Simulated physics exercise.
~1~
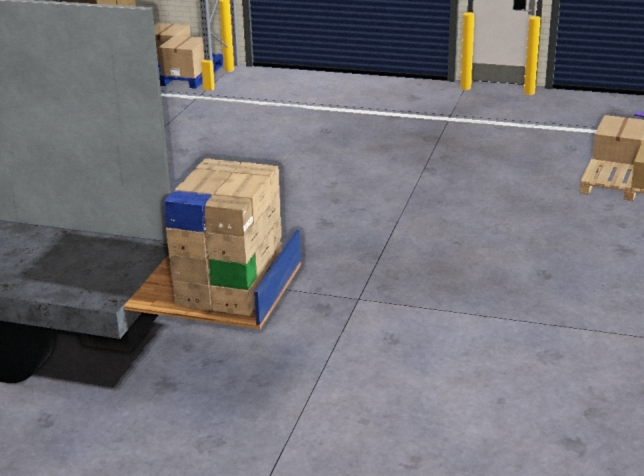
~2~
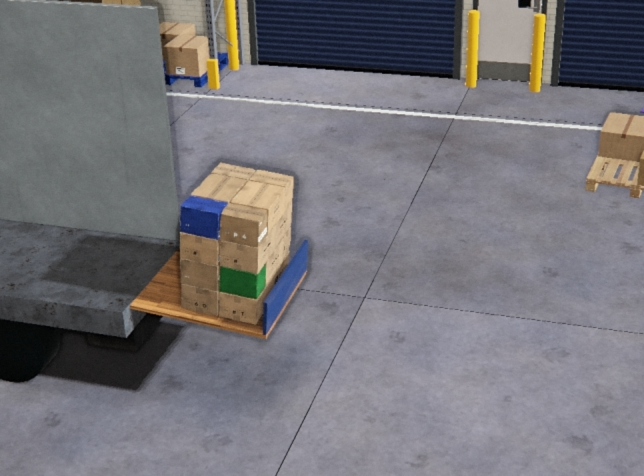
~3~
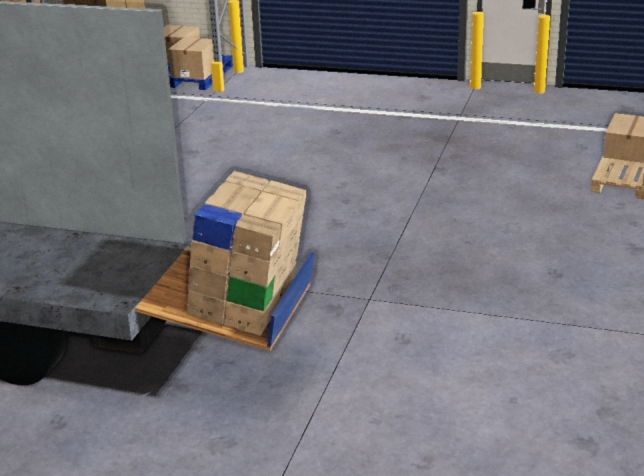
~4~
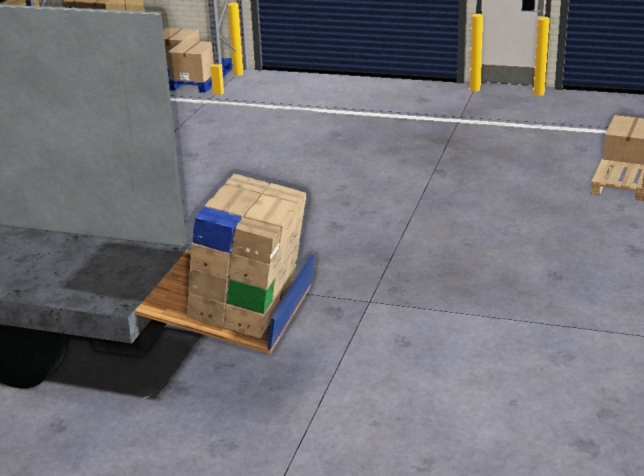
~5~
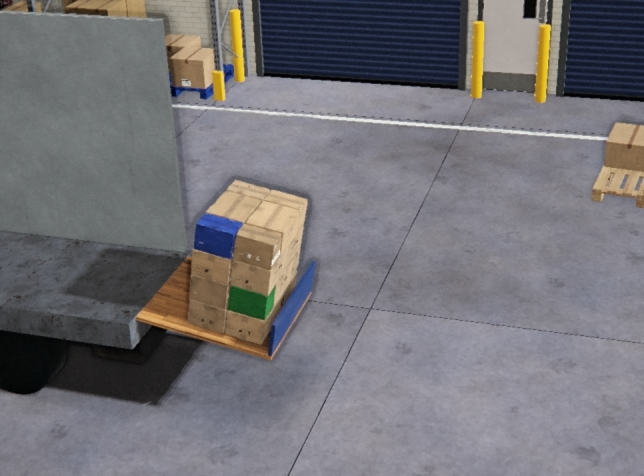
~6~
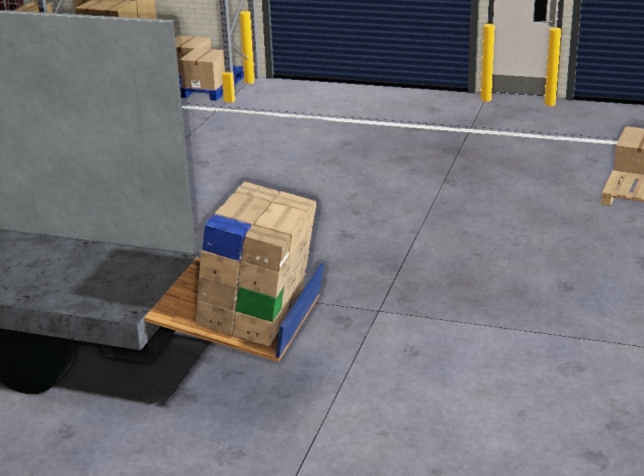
The clip opens on a warehouse yard, where brown taped cartons, one blue and one green among them, stand in a tight block on the wooden tail lift of a lorry. A raised blue lip edges the far end of the lift, near the right side of the stack. Gently, the platform dips at that end, and the whole block leans to the right along with it. The slope then stops growing, while the view goes on swaying slightly. No carton drops to the concrete, and the tilted stack ends still packed together on the lift, with the blue and green ones in their places.
